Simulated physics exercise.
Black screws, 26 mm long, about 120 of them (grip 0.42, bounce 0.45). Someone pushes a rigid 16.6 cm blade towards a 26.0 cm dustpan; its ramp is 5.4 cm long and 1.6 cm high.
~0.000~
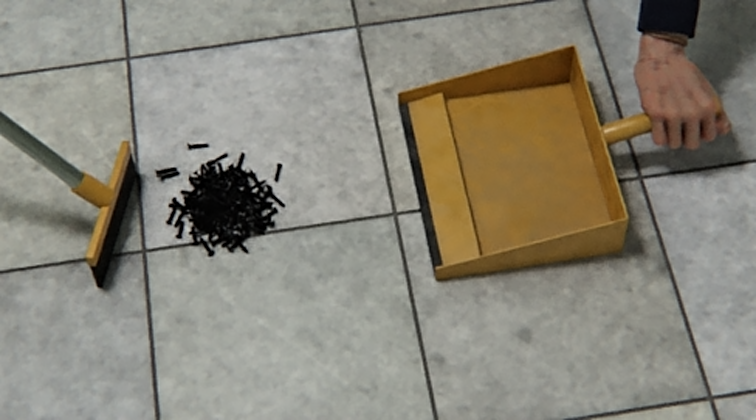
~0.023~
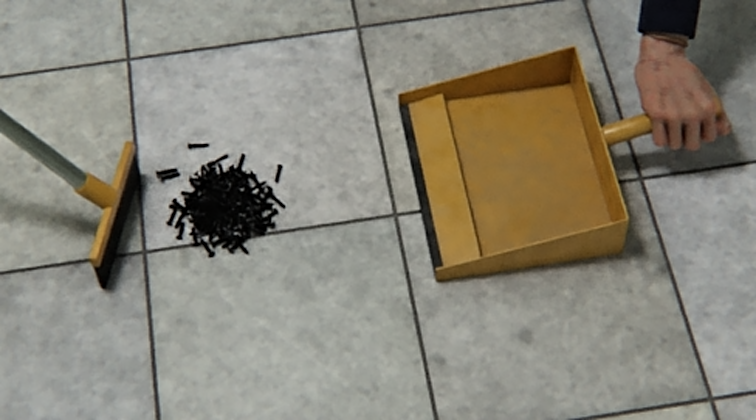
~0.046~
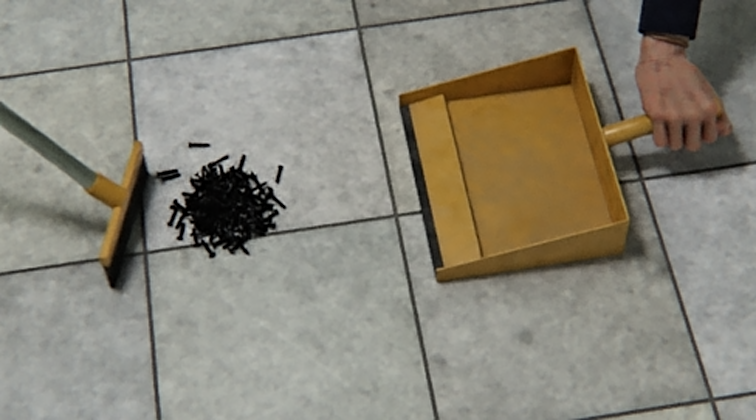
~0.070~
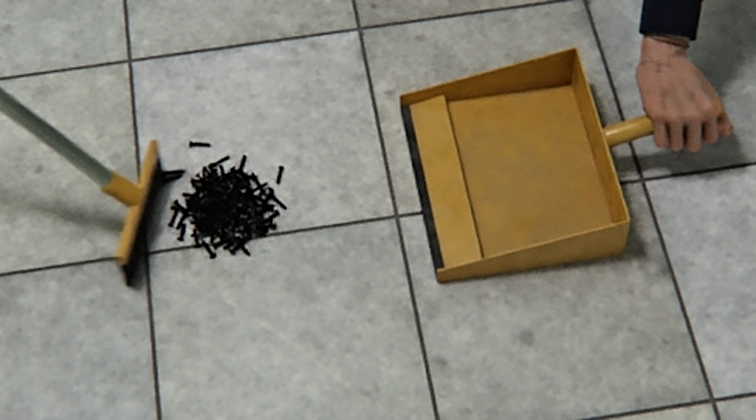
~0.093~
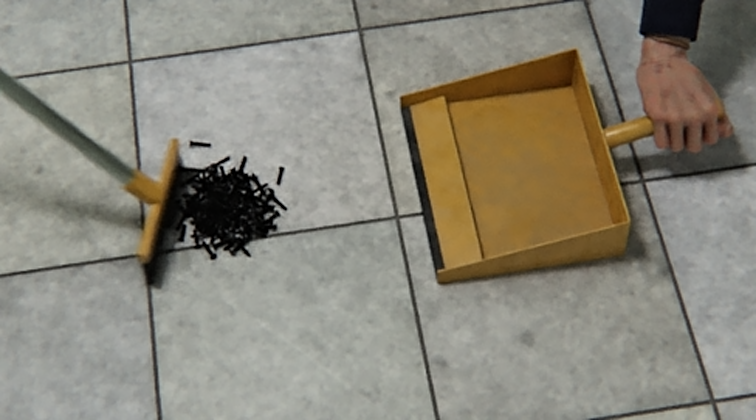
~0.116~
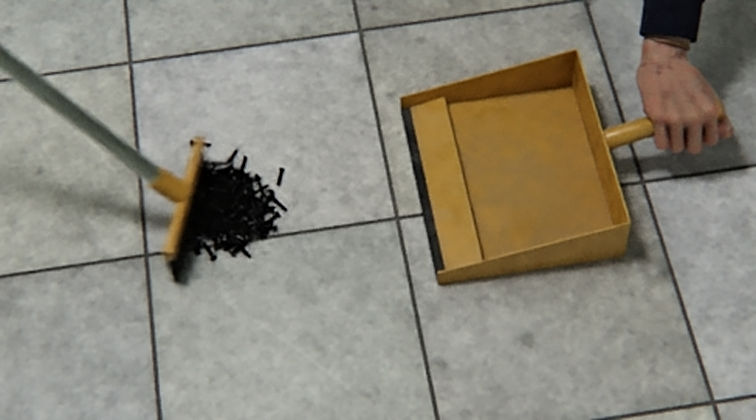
A yellow-edged squeegee on a pale pole slides rightward across a grey tiled floor, seen from above at an angle by a still camera. Right of its black blade sits a loose pile of black screws, and farther right a hand grips the handle of a yellow dustpan. The blade creeps, then quickens, meeting the stray screws and pressing into the pile's left side, while hand and dustpan stay put.
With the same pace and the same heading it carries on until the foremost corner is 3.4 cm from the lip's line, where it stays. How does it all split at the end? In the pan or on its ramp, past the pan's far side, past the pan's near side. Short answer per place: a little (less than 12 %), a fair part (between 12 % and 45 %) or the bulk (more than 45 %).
Pan - the bulk, far side - a little, near side - a little.
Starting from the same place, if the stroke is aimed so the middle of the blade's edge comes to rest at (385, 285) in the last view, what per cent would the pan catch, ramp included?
Close to 30 in a hundred.
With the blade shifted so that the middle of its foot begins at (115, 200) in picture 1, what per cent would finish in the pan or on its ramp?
Around 50 %.
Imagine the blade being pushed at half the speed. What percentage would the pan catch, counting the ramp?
Then some 15 in a hundred.
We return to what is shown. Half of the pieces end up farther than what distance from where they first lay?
Roughly 26 cm.
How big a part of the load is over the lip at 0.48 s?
I'd say around 65 in a hundred has made it so far.
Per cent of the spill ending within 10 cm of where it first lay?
I'd say about 0 per cent.
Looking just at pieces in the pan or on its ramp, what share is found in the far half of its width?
I'd say near 40 per cent.
After 0.21 s, middle of the blade 15 cm from the lip; 0 % over the lip, far side 0 %, near side 0 %.
Then, at 0.28 s, middle of the blade 8 cm from the lip; 0 % over the lip, far side 5 %, near side 0 %.
After 0.48 s, middle of the blade 6 cm from the lip; 65 % over the lip, far side 0 %, near side 5 %.
At rest (1.5 s), pan 60 %, far side 0 %, near side 5 %, in front of the lip or behind the blade 30 %.
